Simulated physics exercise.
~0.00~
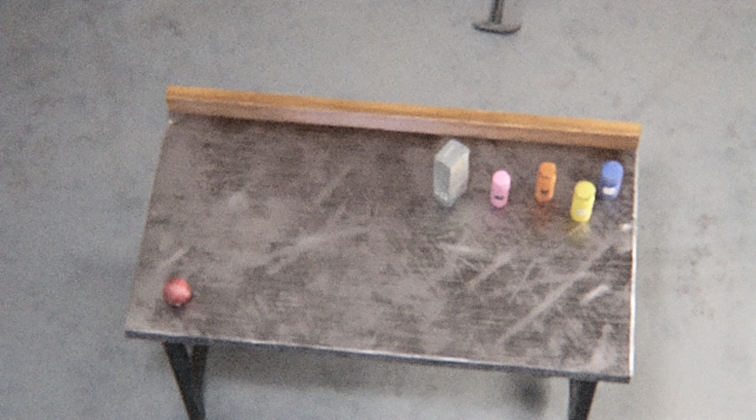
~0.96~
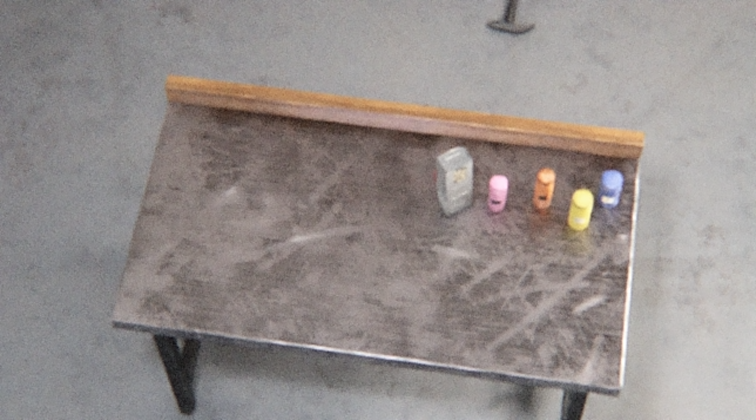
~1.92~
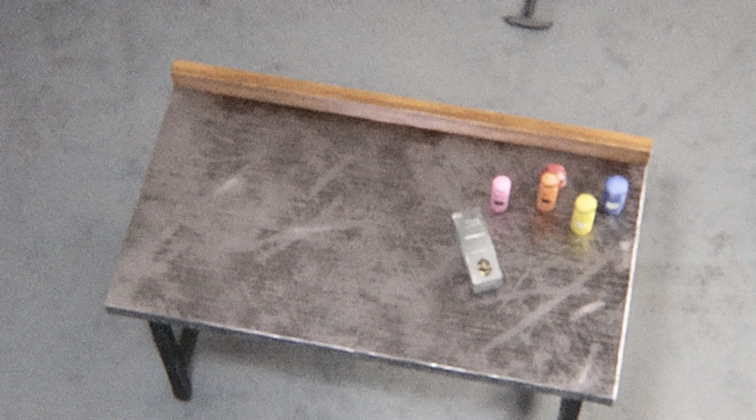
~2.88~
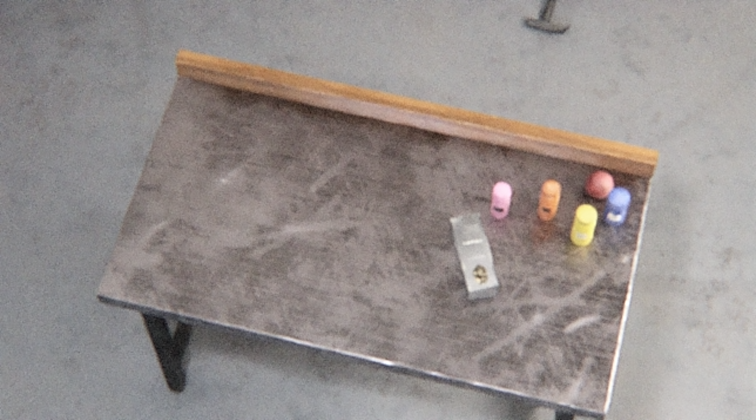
A red ball crossed a dark table from the left, passing out of sight behind a grey carton, which tipped over onto its side, and ended up near the blue shaker at the right, while the pink, orange, yellow and blue shakers stayed standing.
